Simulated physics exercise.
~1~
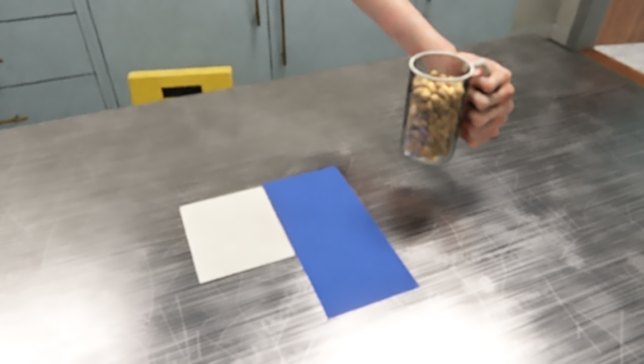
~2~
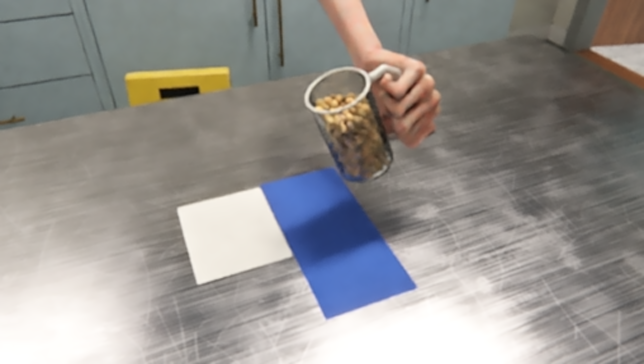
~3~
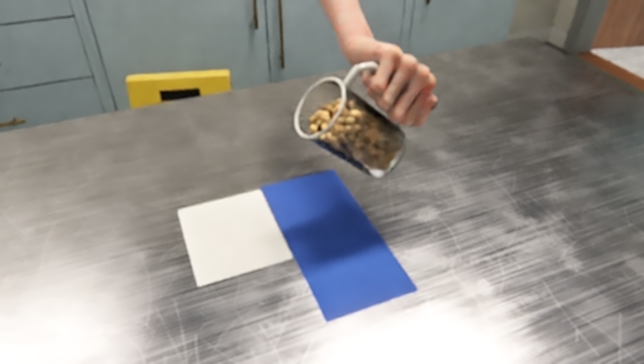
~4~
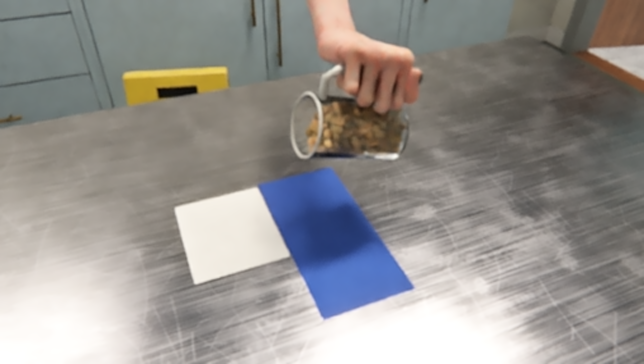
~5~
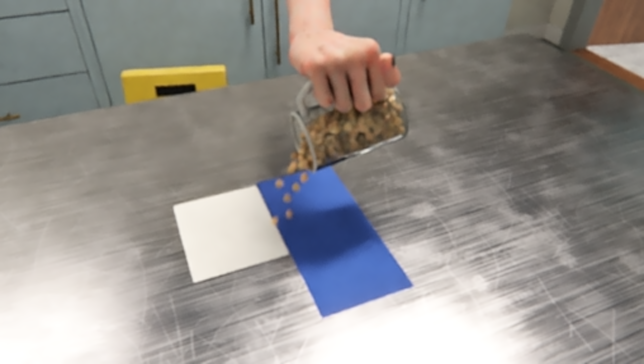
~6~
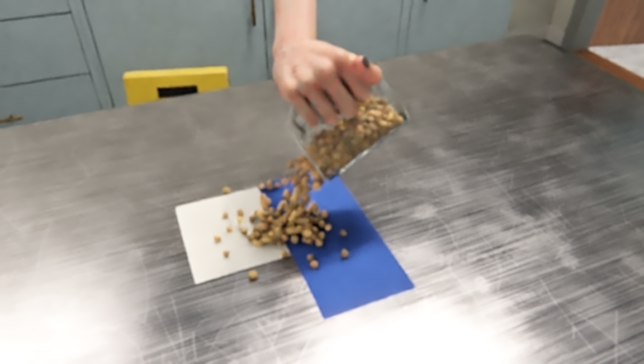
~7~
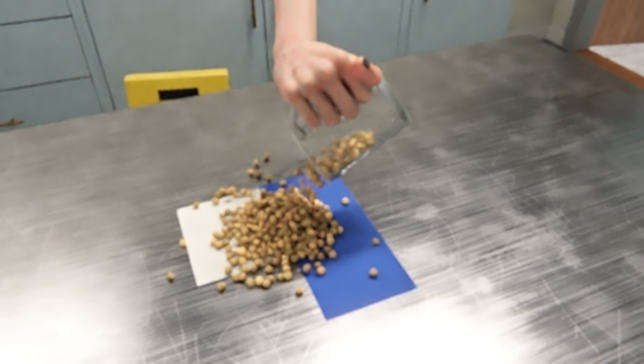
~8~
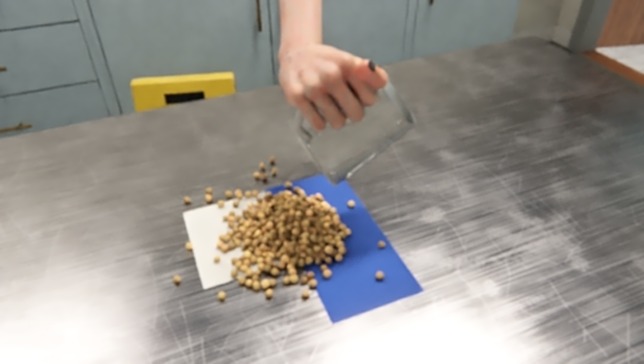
A hand reaches in from the far side of a scratched grey metal table, seen from above at a slight sway, holding a clear cup full of dried chickpeas. A white mat lies beside a blue one to its right, with a yellow object and blue-grey cabinets behind. The hand brings the cup left over the blue mat and tips it leftward onto its side. Chickpeas begin to trickle, then pour out as it tips further. They end heaped across both mats, a few scattered on bare table, beneath the emptied, still-tilted cup.
